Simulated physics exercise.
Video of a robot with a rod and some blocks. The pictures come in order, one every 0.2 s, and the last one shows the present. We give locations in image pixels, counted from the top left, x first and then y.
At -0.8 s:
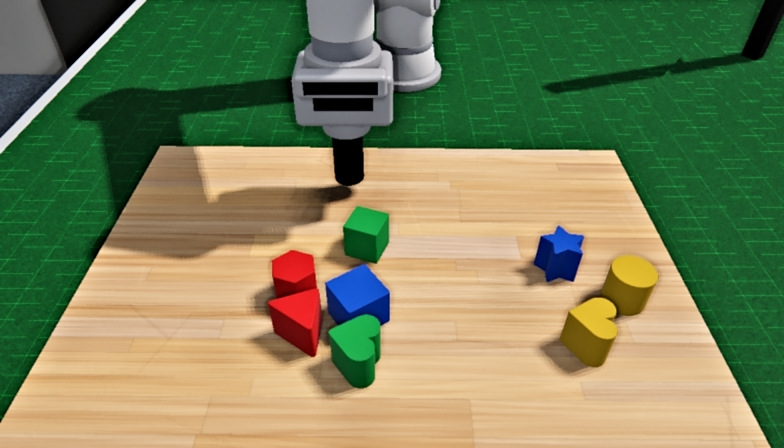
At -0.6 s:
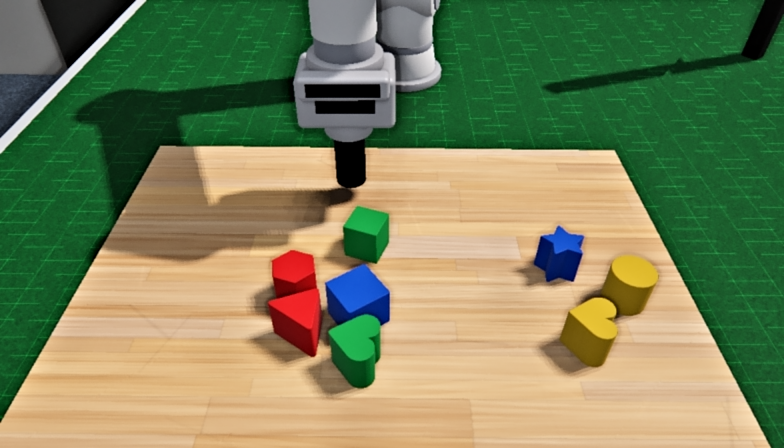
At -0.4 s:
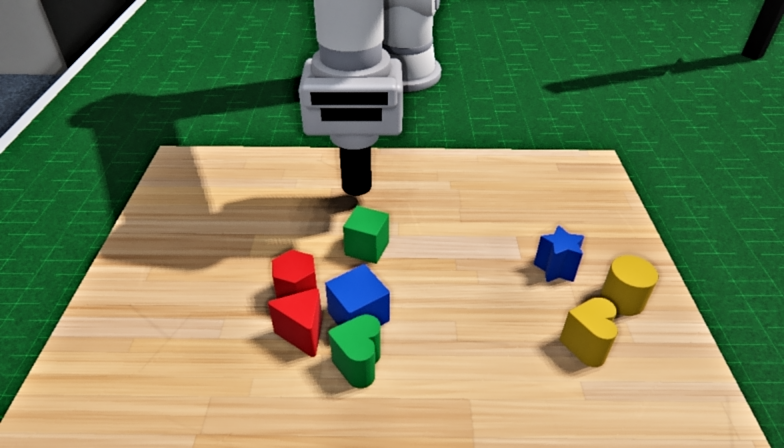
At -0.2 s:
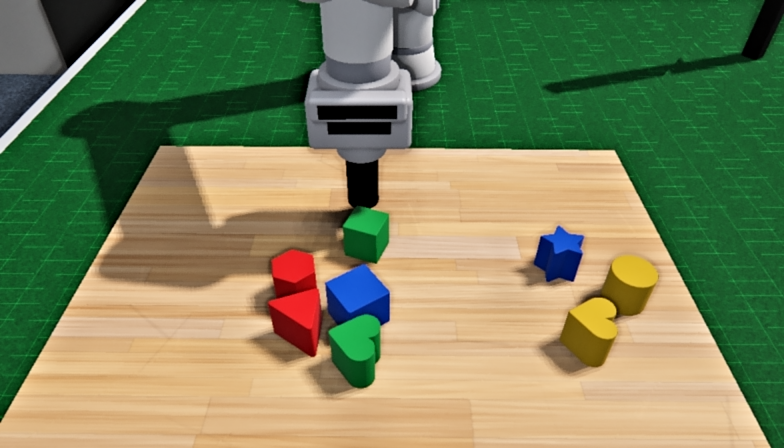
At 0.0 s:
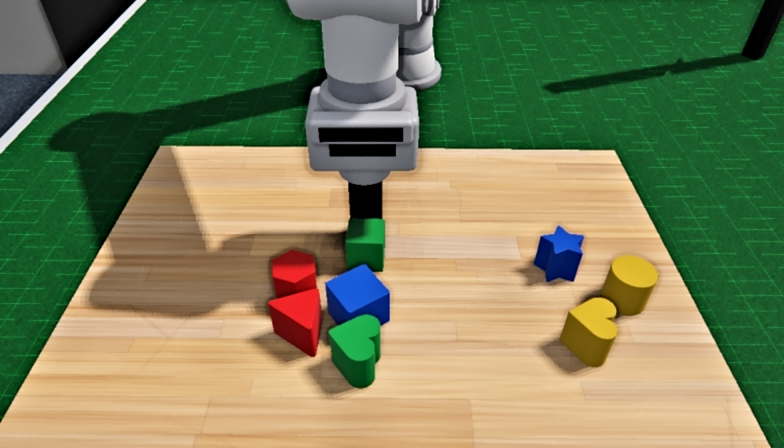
On a wooden tabletop, a grey robot arm lowers its black rod toward the viewer, nudging a green block slightly forward.
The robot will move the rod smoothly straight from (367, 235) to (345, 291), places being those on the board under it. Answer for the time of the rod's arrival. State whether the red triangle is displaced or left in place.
That block stays in place.
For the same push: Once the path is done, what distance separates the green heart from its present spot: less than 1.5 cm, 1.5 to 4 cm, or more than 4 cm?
Medium: 1.5 to 4 cm.
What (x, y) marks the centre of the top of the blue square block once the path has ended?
At (367, 326).
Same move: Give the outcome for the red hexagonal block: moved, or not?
The block you're asking about stays where it is.
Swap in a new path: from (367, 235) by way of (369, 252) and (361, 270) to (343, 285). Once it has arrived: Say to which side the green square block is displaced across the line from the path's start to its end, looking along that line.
The left-hand side.
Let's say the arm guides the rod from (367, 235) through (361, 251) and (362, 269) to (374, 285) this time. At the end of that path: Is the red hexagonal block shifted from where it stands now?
No, it doesn't check out.
On the path given first. Halfway along, rod (356, 248); blue square block (358, 295); green square block (366, 258), turned 25° anticlockwise.
At the end, rod (344, 277); red hexagonal block in place; red triangle in place; blue square block (367, 326), turned 20° clockwise; green heart (358, 370), turned 15° clockwise; green square block (368, 283), turned 45° anticlockwise.
